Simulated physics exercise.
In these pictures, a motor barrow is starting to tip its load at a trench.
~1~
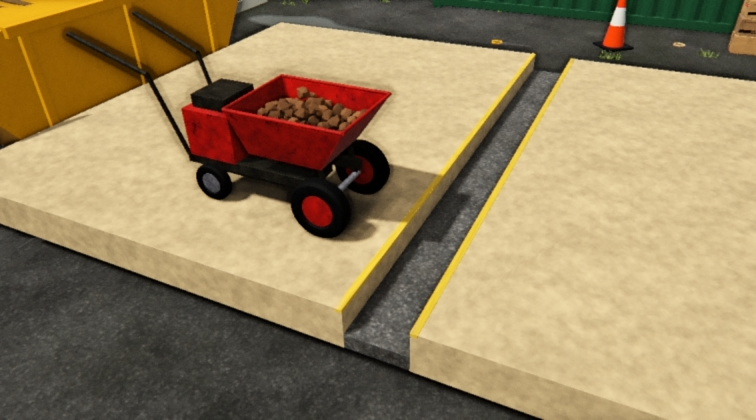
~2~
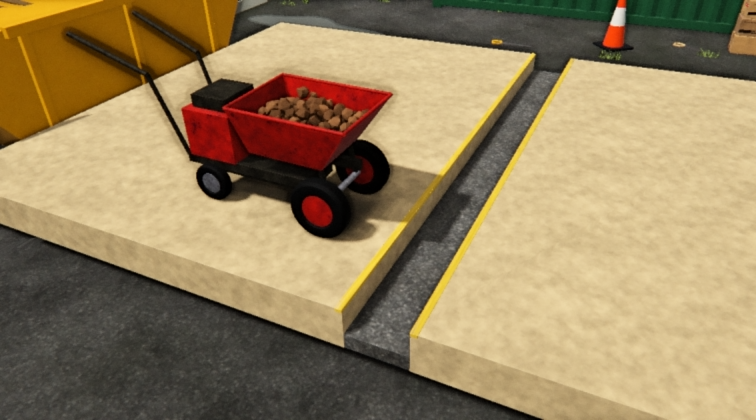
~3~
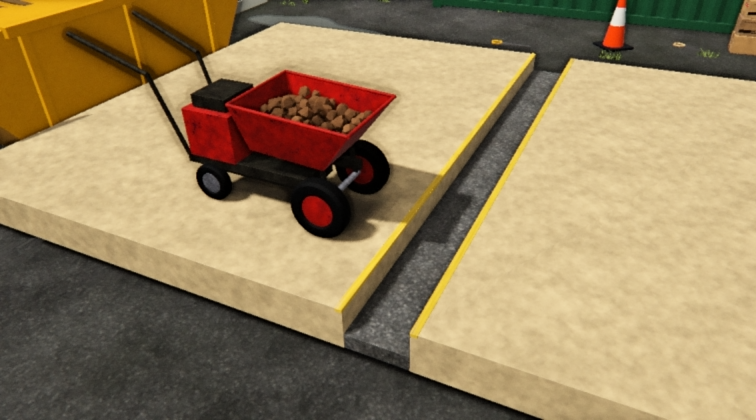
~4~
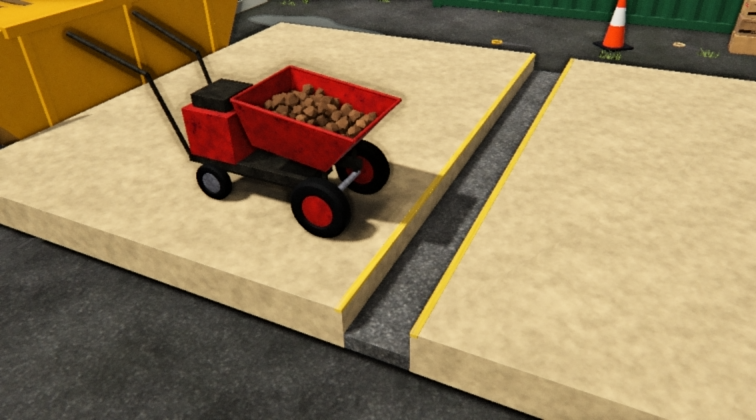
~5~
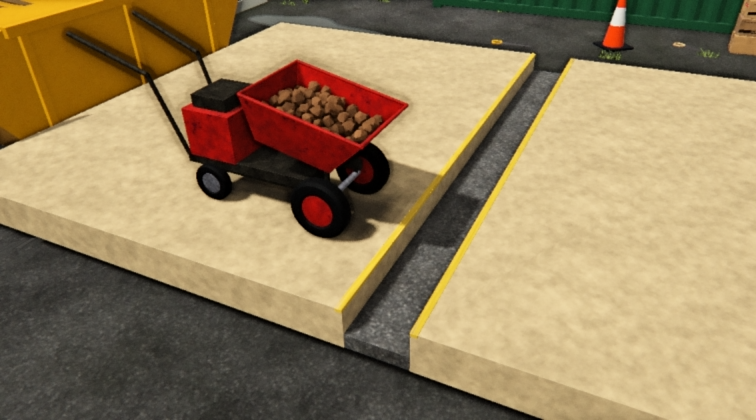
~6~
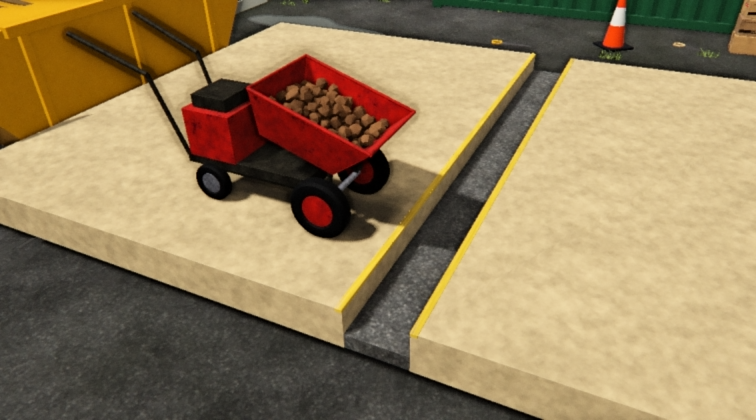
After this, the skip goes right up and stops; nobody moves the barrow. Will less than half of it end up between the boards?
Bigger portion.
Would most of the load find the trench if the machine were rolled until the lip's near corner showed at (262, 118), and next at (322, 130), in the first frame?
Position 1 falls short of half; position 2 exceeds half.
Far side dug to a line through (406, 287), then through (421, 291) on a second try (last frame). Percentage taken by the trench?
In order: Some 20 per cent, then some 60 per cent.
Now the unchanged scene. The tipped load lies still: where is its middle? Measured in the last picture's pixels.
(439, 248).
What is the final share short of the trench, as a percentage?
I'd put it at around 0 percent.
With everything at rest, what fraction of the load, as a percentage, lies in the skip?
Result: Close to 0 per cent.
Just after the last frame, skip tipped steeply; every one in the skip.
A moment on, skip tipped right over; almost all in the skip; about a tenth in or heaped over the trench; just a few falling.
Further on, skip tipped right over; roughly a third in the skip; roughly half in or heaped over the trench; about a tenth beyond it.
When it is over, skip tipped right over; just a few in the skip; the larger part in or heaped over the trench; about a tenth beyond it.
